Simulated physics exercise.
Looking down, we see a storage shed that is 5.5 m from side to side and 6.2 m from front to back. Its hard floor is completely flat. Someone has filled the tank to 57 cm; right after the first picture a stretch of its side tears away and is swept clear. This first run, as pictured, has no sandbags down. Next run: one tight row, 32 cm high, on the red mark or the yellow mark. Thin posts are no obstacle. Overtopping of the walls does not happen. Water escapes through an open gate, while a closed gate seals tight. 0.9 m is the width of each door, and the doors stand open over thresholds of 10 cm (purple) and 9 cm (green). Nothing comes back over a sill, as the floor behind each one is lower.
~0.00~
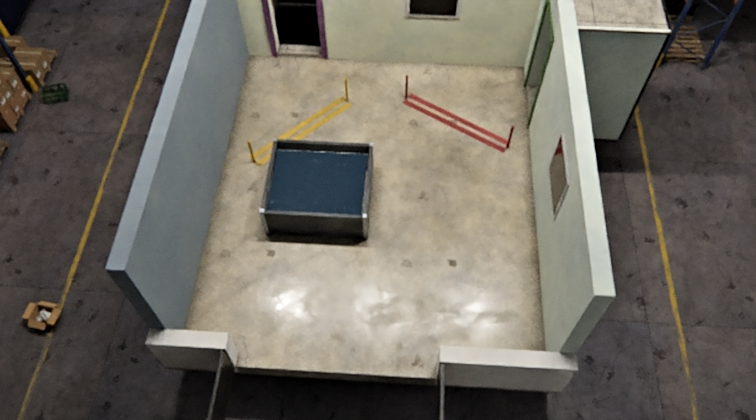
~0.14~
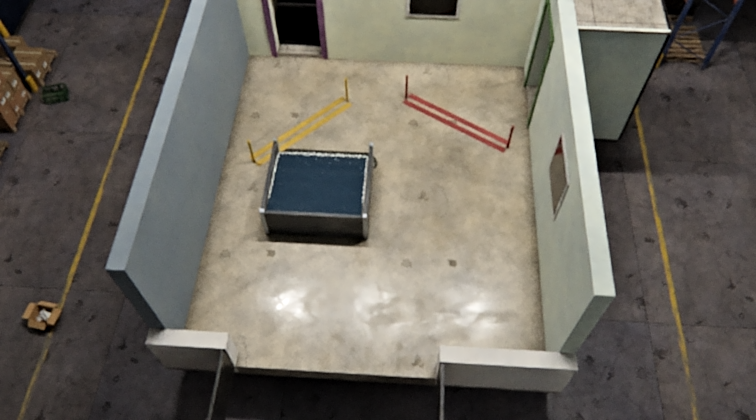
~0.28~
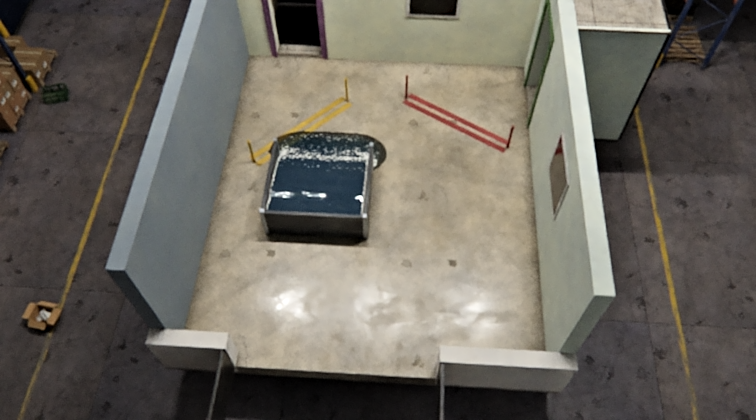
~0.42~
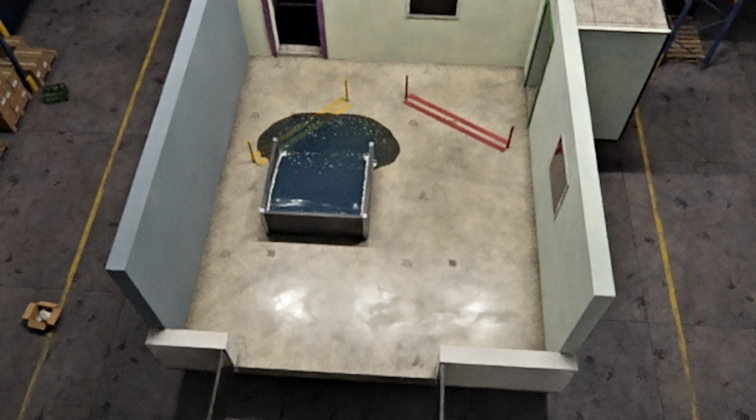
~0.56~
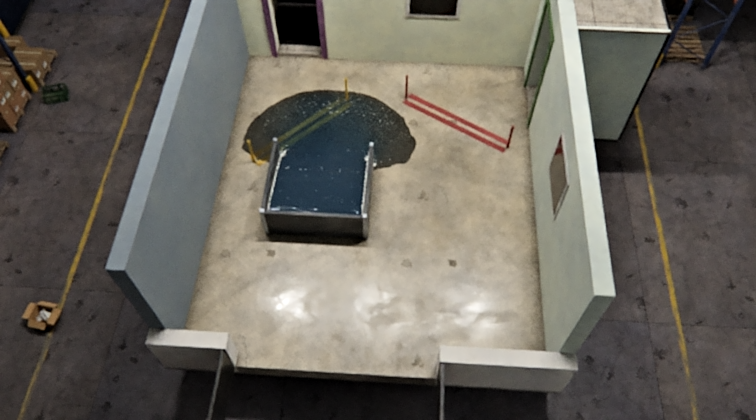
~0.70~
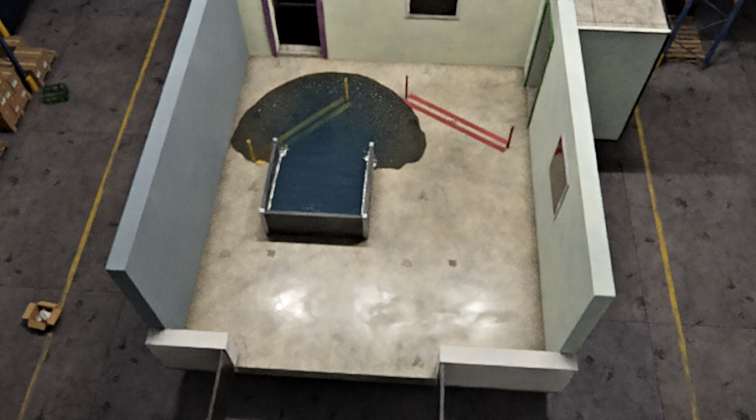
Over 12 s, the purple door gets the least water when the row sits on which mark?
When it sits on the yellow mark.
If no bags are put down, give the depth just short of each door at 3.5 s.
Purple 13 cm, green 15 cm.
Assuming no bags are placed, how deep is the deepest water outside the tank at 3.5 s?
18 cm.
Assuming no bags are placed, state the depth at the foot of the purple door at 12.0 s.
I'd say close to 2.5 cm.
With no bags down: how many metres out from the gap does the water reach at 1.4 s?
It's got to near 3.2 m out by then.
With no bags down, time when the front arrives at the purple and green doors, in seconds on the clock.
Front arrival - purple: 0.9 seconds; green: 2.6 seconds.
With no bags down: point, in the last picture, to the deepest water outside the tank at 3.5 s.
(518, 71) or thereabouts.
After 1.4 s water covers 30 % of the floor and is deepest (28 cm) near (338, 63) in the run without bags; in at the purple door, 15 L with no bags, 15 L with the row on red, 0 L on yellow.
After 2.2 s water covers 30 % of the floor and is deepest (30 cm) near (258, 60) in the run without bags; in at the purple door, 64 L with no bags, 75 L with the row on red, 0 L on yellow.
After 3.5 s water covers 35 % of the floor and is deepest (18 cm) near (518, 71) in the run without bags; in at the purple door, 107 L with no bags, 117 L with the row on red, 0 L on yellow.
After 7.0 s water covers 80 % of the floor and is deepest (9 cm) near (181, 347) in the run without bags; in at the purple door, 112 L with no bags, 121 L with the row on red, 0 L on yellow.
After 12.0 s water covers 95 % of the floor and is deepest (5 cm) near (490, 366) in the run without bags; in at the purple door, 112 L with no bags, 121 L with the row on red, 0 L on yellow.
